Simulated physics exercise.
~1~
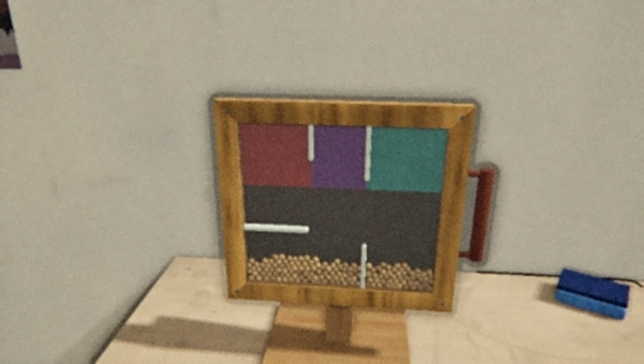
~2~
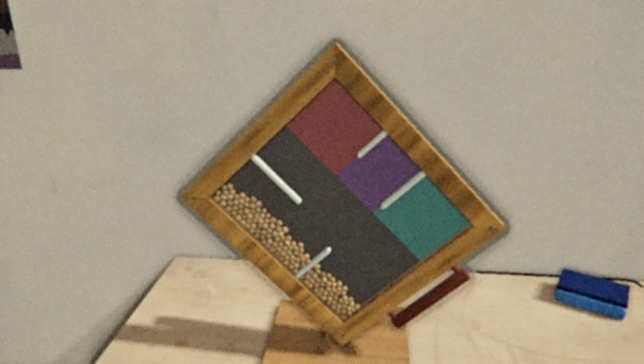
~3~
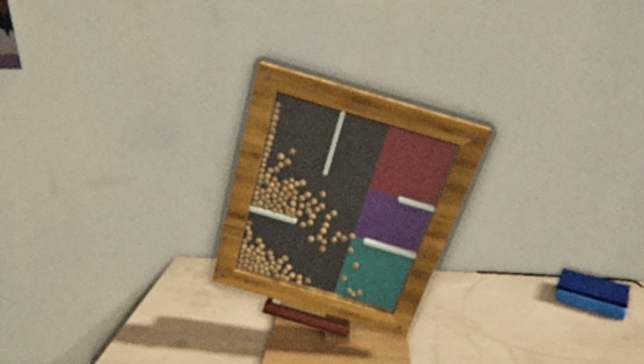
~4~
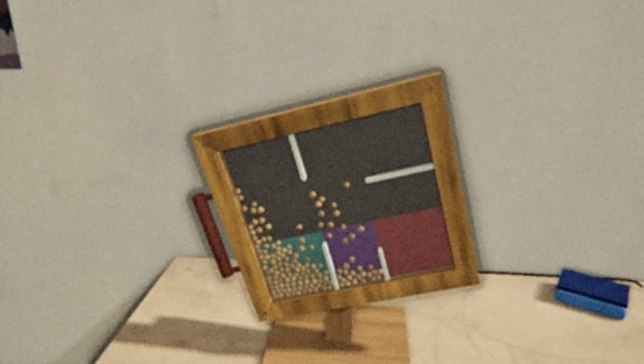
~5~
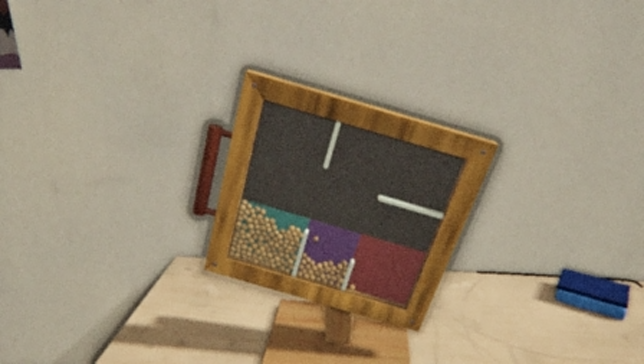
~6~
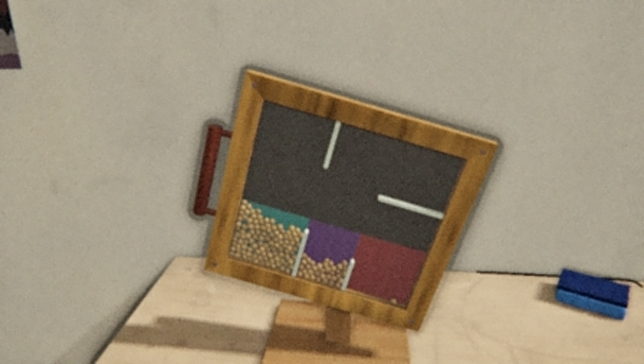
A wooden-framed box turns clockwise past upside down, dropping its beads mostly into the turquoise pocket.
